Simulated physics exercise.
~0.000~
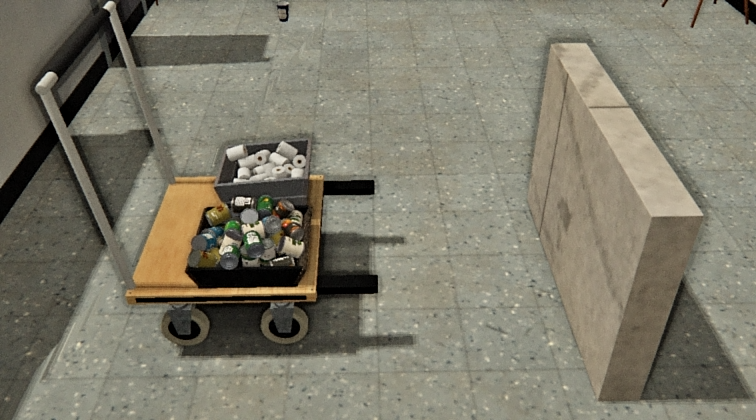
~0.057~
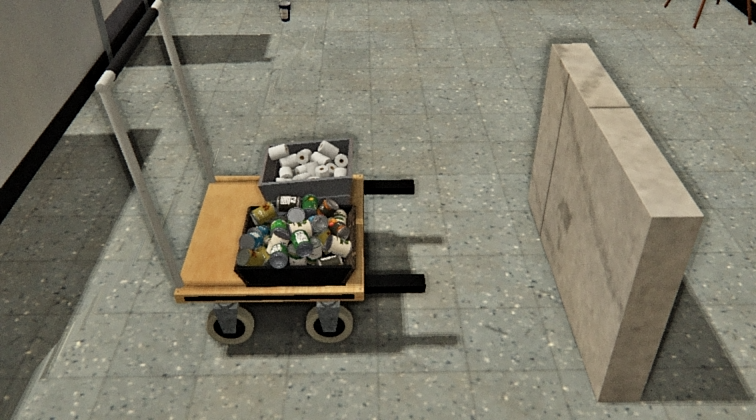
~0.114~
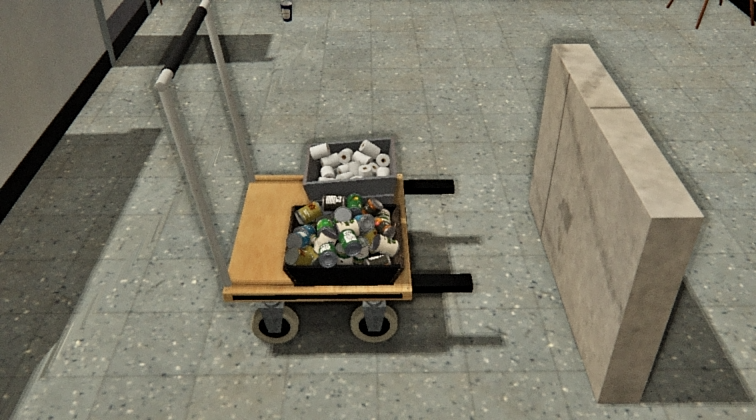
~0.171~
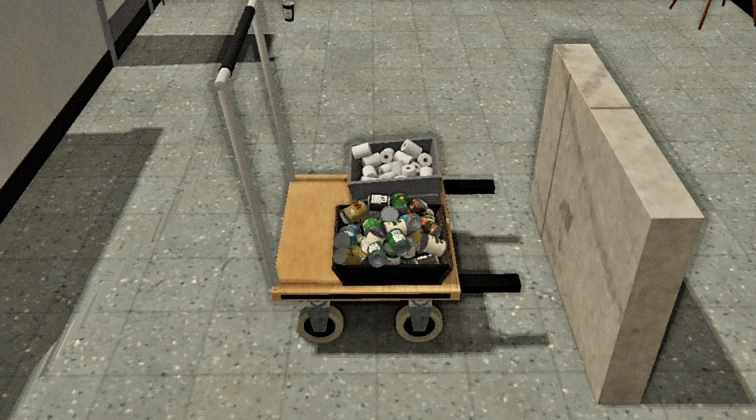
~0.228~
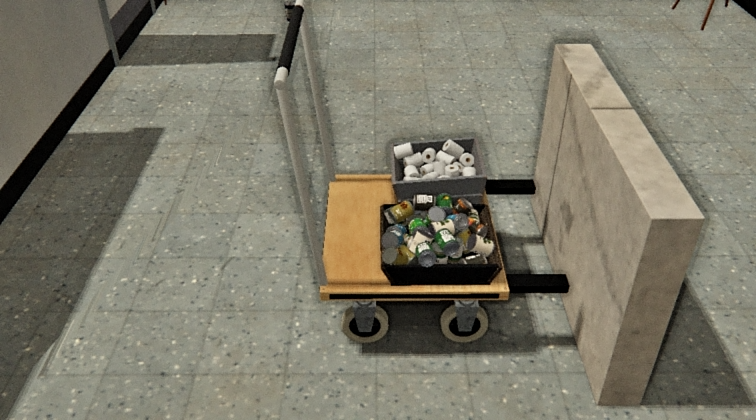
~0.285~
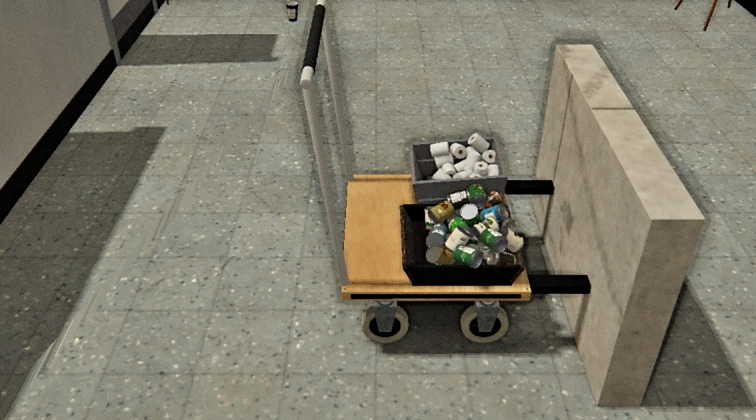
A trolley carrying a grey tray of white paper rolls and a black tray of small tins rolled steadily right across the tiled floor until its front bars met a wall, and the goods shifted forward.
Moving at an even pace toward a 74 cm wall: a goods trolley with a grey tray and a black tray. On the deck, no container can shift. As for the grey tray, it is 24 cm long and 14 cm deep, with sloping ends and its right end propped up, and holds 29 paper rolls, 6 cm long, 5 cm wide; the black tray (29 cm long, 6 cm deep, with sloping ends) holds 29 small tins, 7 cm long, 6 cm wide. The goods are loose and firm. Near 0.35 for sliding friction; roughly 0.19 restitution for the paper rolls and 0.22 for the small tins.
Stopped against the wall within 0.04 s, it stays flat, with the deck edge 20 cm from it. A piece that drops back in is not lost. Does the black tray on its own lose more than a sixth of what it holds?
The lost share passes the one-sixth mark.
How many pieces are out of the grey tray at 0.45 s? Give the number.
Roughly 2 for the grey tray.
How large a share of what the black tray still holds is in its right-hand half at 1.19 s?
Near 80 per cent.
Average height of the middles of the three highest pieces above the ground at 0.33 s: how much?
Close to 50 cm up.
After 0.33 s, grey tray 29 in, 0 out and black tray 28 in, 1 out.
After 0.45 s, grey tray 27 in, 2 out and black tray 20 in, 9 out.
After 0.68 s, grey tray 27 in, 2 out and black tray 18 in, 11 out.
Outcome (at 1.19 s), grey tray 27 in, 2 out and black tray 18 in, 11 out. Asked share, 11 of 29, 38 per cent.
